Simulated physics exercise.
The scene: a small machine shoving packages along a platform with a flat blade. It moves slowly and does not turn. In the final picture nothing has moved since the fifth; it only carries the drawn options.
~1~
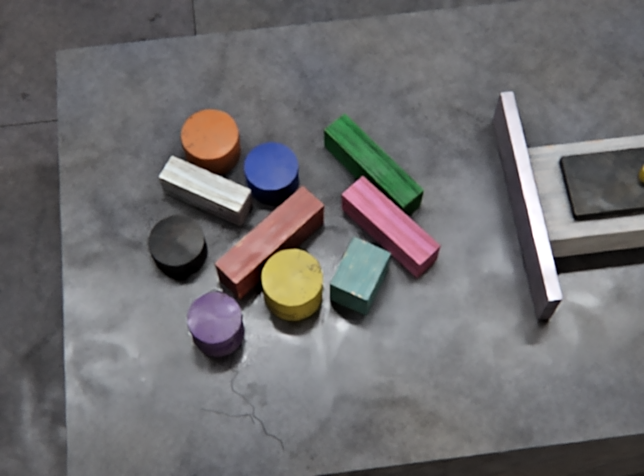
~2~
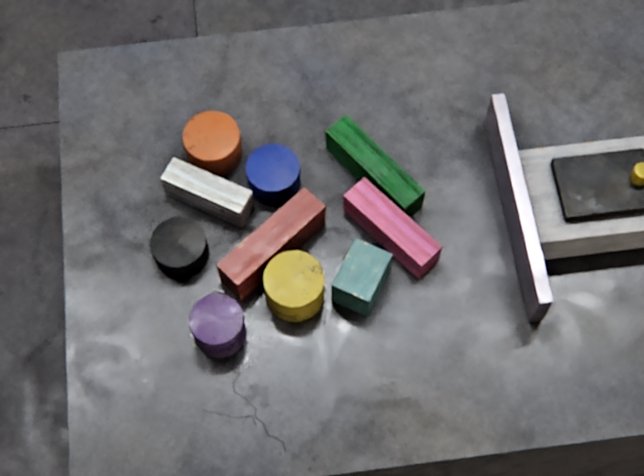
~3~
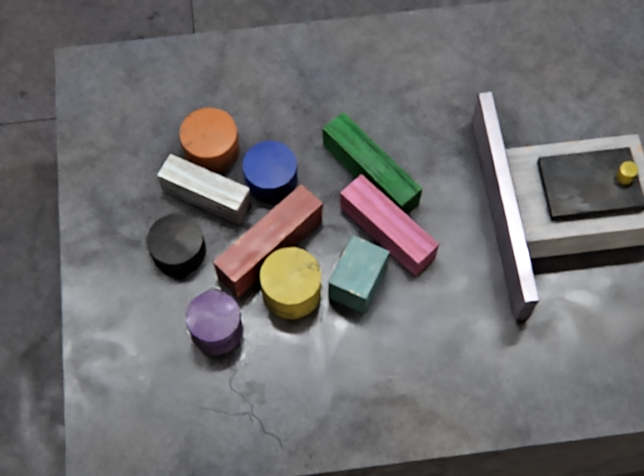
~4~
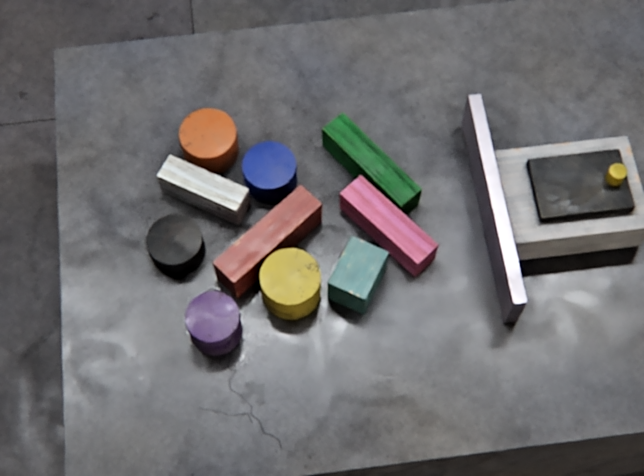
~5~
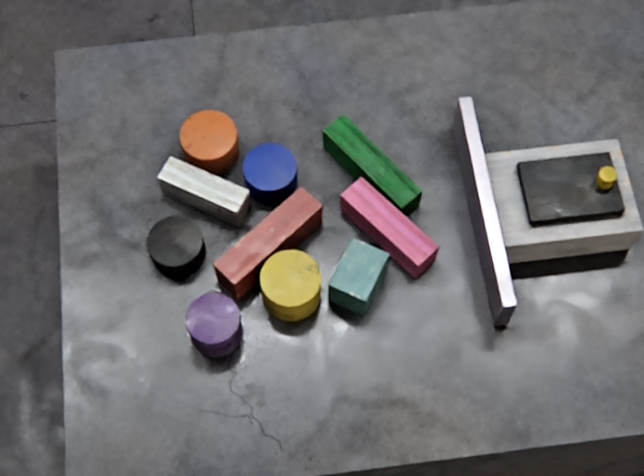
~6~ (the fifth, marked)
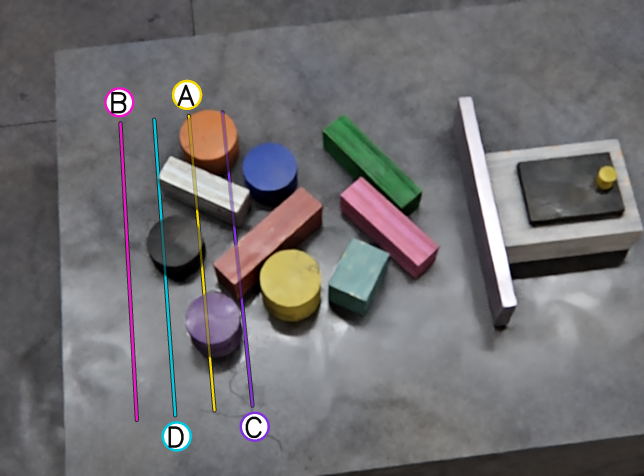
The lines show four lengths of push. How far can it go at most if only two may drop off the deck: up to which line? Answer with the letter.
It should halt at D.
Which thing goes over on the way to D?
It is the black canister.
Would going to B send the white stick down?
Yes.
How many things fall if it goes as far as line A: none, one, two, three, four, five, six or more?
In all, none.
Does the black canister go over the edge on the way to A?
No.
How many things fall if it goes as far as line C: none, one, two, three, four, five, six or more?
In all, none.
On the marked copy, A at (201, 254); B at (128, 262); C at (237, 250); D at (164, 258).
Following D. Soon after the start, robot (448, 201); turquoise crate (329, 294); yellow canister (271, 294).
Later, robot (331, 215); black canister (133, 251); red bar (148, 288).
In the end, robot (242, 225); black canister over the edge; white stick (68, 218); one fallen.
As for the rest, A is within the limit but short; B drops three; C is within the limit but short.
